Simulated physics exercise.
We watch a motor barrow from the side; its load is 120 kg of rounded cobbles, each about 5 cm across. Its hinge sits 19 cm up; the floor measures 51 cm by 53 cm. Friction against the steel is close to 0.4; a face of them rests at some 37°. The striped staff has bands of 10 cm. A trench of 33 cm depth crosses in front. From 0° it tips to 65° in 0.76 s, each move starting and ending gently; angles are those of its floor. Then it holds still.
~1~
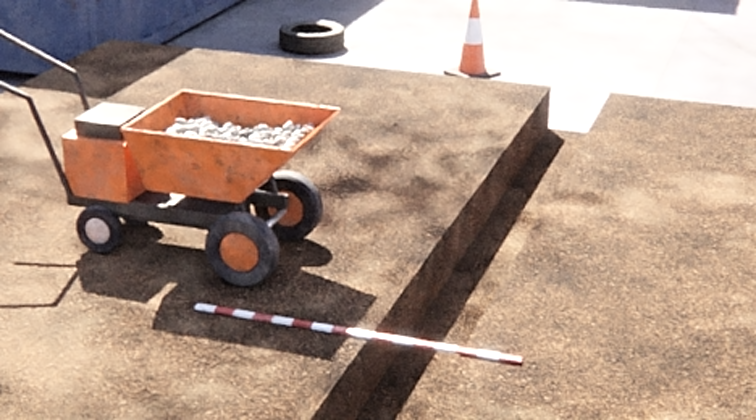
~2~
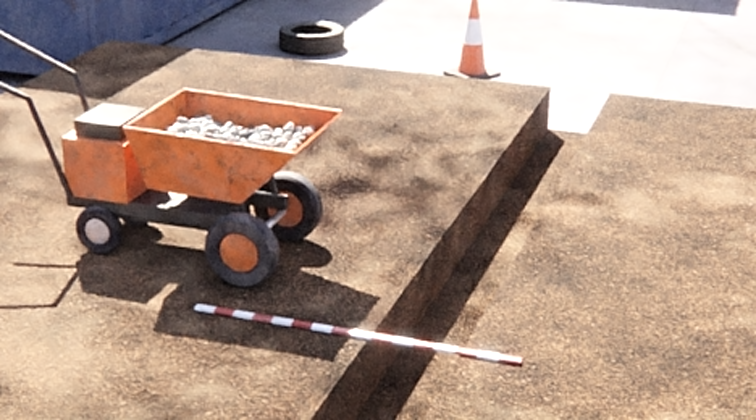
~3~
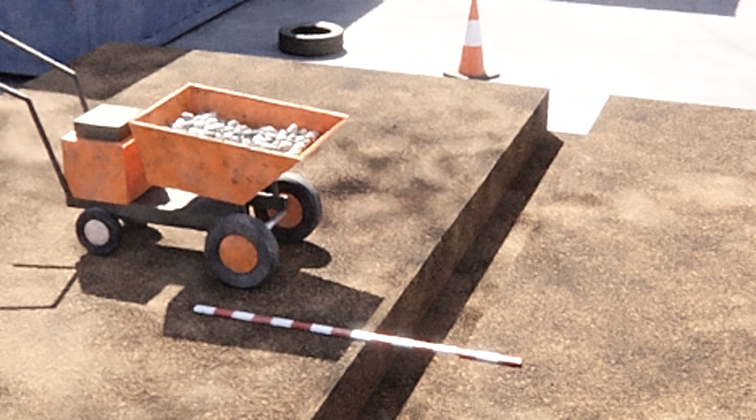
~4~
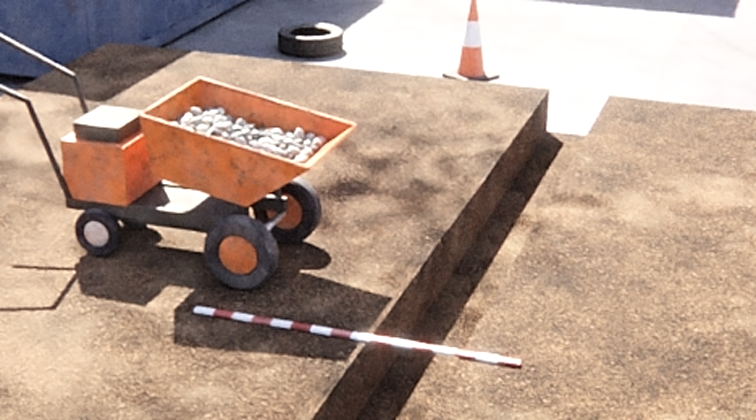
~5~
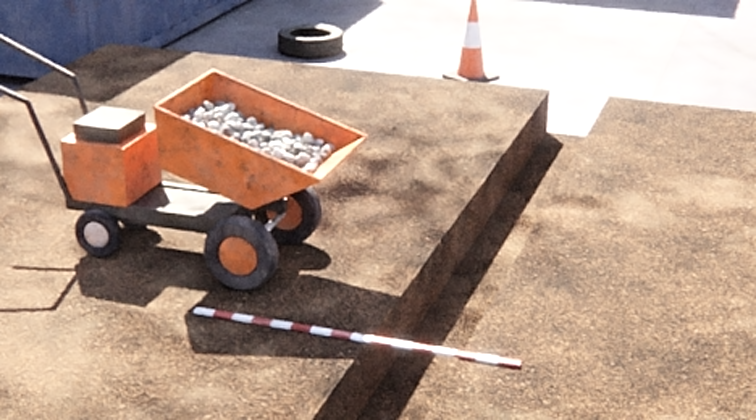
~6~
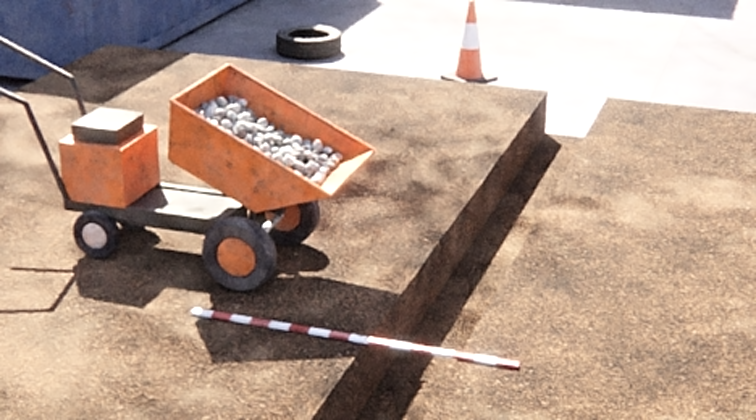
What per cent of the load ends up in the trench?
Roughly 91 per cent ends in the trench.
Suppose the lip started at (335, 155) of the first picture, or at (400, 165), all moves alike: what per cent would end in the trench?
Near 95 per cent from the first place, 30 from the second.
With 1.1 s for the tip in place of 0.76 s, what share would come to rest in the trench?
In that case some 90 per cent.
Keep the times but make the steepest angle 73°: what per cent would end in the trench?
It would be near 75 per cent.
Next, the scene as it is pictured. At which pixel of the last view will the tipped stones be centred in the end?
Their middle is at about (441, 338).
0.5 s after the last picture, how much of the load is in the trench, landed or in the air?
Some 5 per cent.
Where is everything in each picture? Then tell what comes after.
The skip is at 0°, its lip at (291, 151); the top of the load is at (238, 133), in the first frame.
The skip is at 1°, its lip at (294, 154); the top of the load is at (210, 129), in the second frame.
The skip is at 5°, its lip at (300, 160); the top of the load is at (202, 124), in the third frame.
Lip at (309, 169), floor tilted 10°, highest stones at (204, 119), in the fourth frame.
The skip is at 17°, its lip at (321, 181); the top of the load is at (213, 114), in the fifth frame.
Lip at (330, 196), floor tilted 25°, highest stones at (220, 108), in the sixth frame.
Then, 0.2 s after the last picture the floor is at 55°, 100 % in the skip; the foremost stones are at (349, 227).
Then, 0.5 s after the last picture the floor is at 65°, 86 % in the skip, 8 % short of the trench, 6 % in the trench; the foremost stones are at (423, 277).
Then, 0.9 s after the last picture the floor is at 65°, 34 % in the skip, 11 % short of the trench, 55 % in the trench; the foremost stones are at (484, 346).
Then, 2.8 s after the last picture the floor is at 65°, 0 % in the skip, 9 % short of the trench, 91 % in the trench; the foremost stones are at (481, 350).
